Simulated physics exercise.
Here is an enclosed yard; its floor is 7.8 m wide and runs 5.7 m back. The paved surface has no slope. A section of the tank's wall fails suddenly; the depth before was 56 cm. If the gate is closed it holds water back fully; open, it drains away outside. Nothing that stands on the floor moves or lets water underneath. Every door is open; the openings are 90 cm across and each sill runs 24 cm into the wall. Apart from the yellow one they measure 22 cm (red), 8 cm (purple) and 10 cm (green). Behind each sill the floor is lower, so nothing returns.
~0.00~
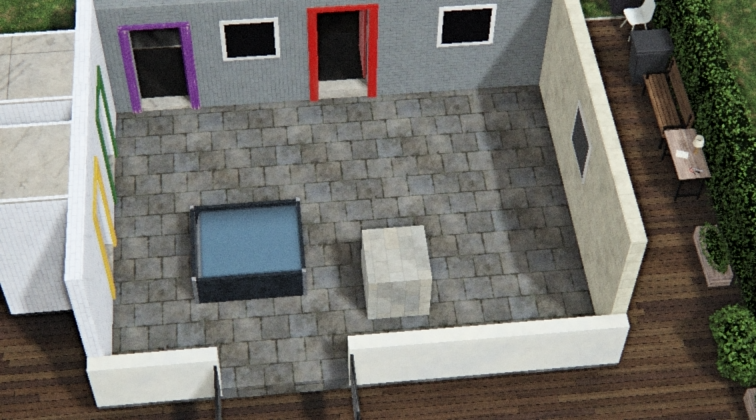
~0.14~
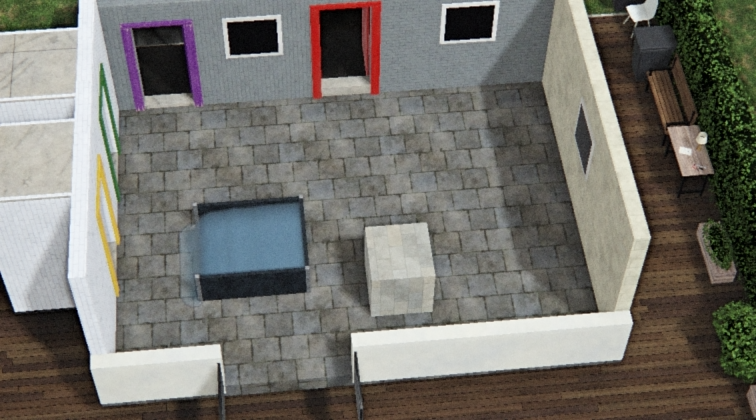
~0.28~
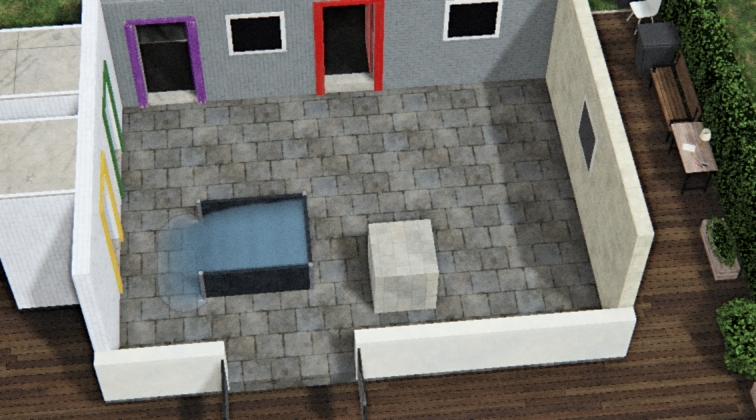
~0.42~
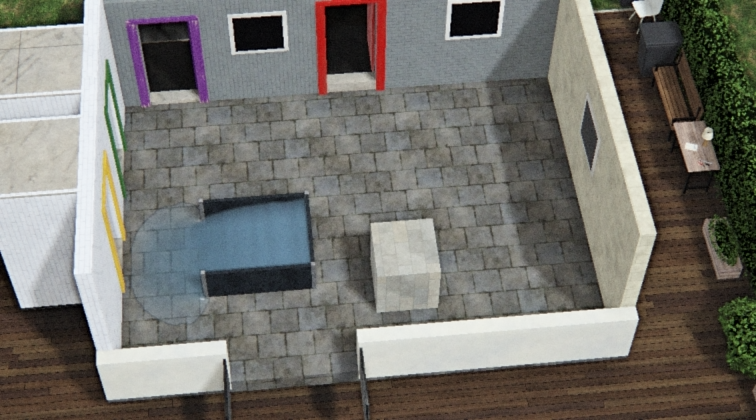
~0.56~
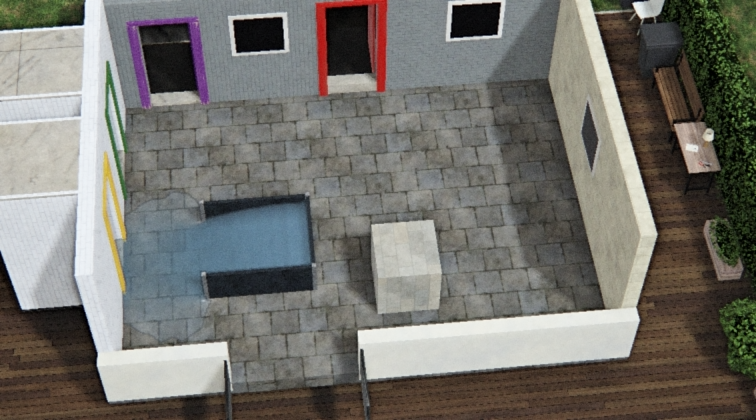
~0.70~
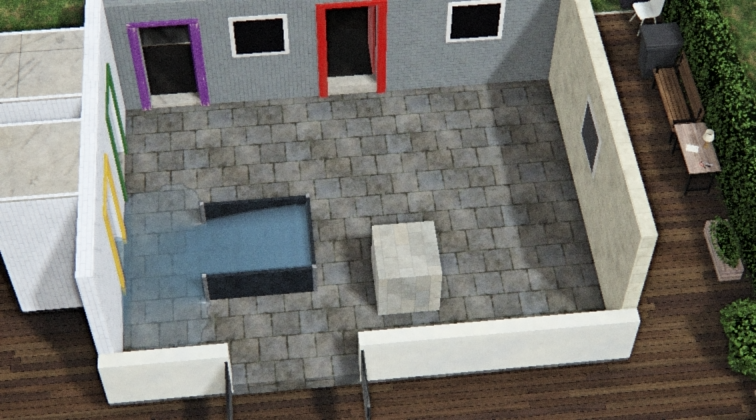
Walled paved yard with water pouring from the open left side of a dark tank, spreading across paving to the yellow-framed door.
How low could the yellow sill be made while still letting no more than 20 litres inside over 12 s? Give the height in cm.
Close to 31 cm is just enough.
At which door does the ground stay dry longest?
Last comes the red one.
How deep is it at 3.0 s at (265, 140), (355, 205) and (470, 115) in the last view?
About 0, 0 and 0 cm.
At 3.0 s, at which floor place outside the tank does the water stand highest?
At about (124, 371).
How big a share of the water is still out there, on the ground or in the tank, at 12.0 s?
Some 70 per cent remains.
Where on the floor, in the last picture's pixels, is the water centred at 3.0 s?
Around (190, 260).
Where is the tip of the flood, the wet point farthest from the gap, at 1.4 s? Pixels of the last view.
Around (126, 144).
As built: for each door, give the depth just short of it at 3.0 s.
In cm: Yellow 17, red 0, purple 14, green 7.
After 1.4 s water covers 10 % of the floor, deepest (35 cm) near (125, 259); 33 cm at the yellow door, 120 litres in over its 10 cm sill.
After 3.0 s water covers 30 % of the floor, deepest (22 cm) near (124, 371); 17 cm at the yellow door, 282 litres in over its 10 cm sill.
After 12.0 s water covers 90 % of the floor, deepest (4 cm) near (567, 206); 2 cm at the yellow door, 299 litres in over its 10 cm sill.
At the yellow door as built, the water arrived by 0.6 s and peaked near 33 cm at 1.4 s.
With a sill of 26 cm, 51 litres would have come in within the 12 s; with 35.5 cm, 3 litres. So under 20 litres takes about 31 cm.
